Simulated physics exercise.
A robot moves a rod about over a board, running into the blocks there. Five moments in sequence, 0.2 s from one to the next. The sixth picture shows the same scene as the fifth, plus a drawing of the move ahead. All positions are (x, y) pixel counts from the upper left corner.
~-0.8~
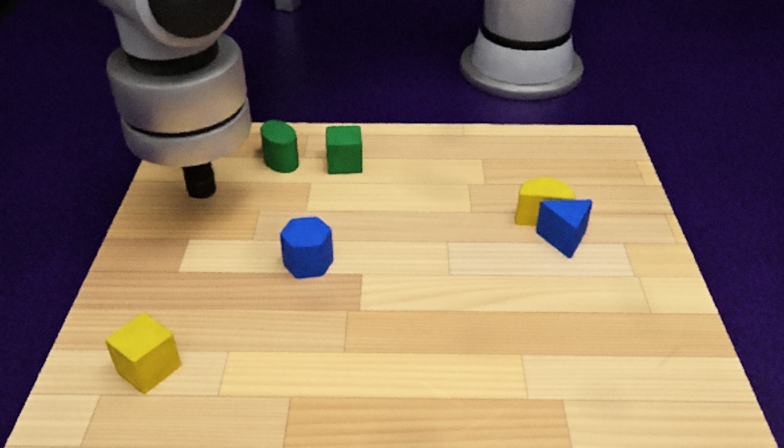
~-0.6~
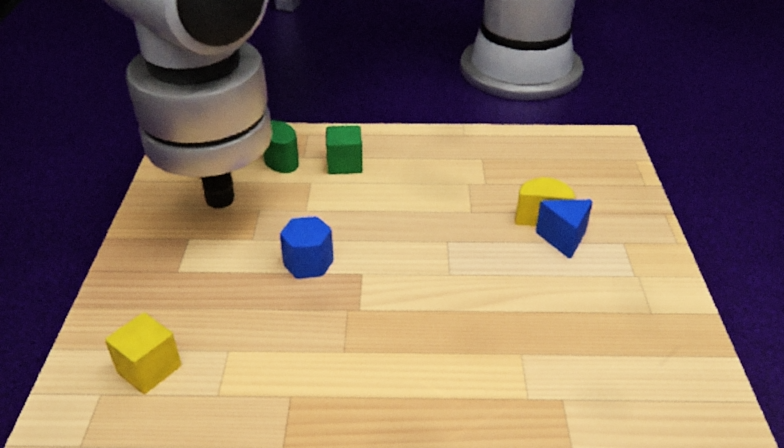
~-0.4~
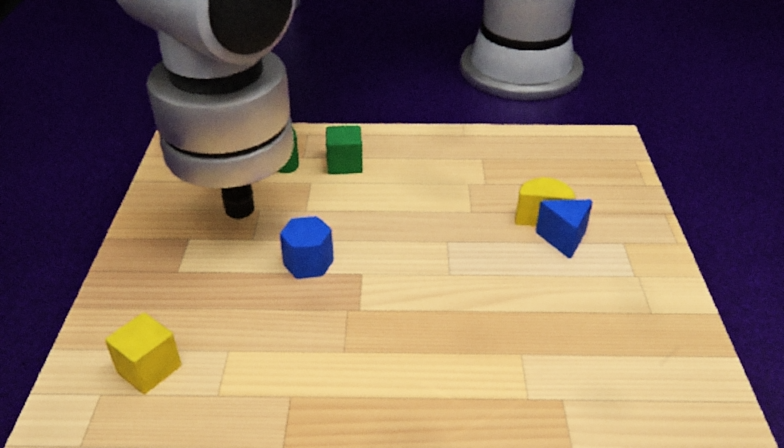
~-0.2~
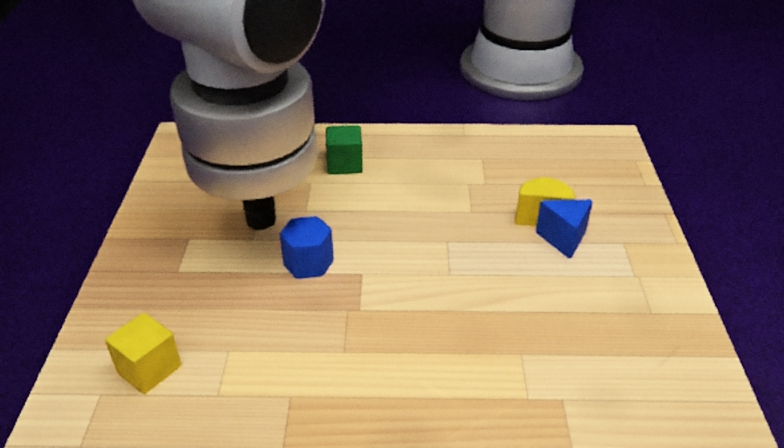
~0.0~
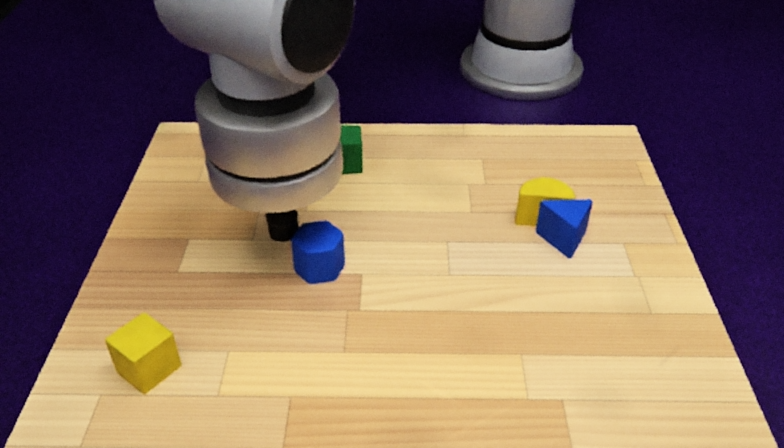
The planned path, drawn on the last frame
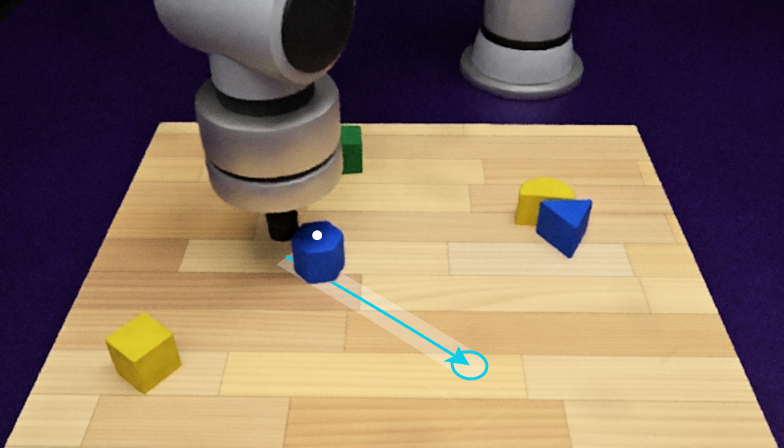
On a wooden board, a robot arm moves its black rod right and toward the viewer, nudging a blue hexagonal block slightly right.
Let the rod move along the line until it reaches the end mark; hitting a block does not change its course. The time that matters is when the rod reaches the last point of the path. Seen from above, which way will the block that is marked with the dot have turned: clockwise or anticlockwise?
Rotation: Counter-clockwise.
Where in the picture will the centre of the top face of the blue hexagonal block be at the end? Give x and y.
So, by the moment the path ends, you'll find the top centre of the blue hexagonal block at (447, 277).
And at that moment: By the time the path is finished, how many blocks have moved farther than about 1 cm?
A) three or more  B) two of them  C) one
C - one.
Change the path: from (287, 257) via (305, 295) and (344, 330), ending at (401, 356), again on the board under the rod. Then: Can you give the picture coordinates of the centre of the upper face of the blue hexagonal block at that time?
I'd expect the centre of its top face to be at (338, 248).
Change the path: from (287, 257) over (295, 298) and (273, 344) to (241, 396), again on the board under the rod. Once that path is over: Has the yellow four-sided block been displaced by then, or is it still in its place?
The yellow four-sided block keeps its place.
Drawn move, from (287, 257) directly to (470, 365); the dot is on the blue hexagonal block.
What follows on the original path. One third of the way, rod (342, 265); blue hexagonal block (383, 260), turned 25° anticlockwise.
Two thirds of the way, rod (404, 301); blue hexagonal block (440, 274), turned 95° anticlockwise.
At the end, rod (472, 341); blue hexagonal block (447, 277), turned 120° anticlockwise.
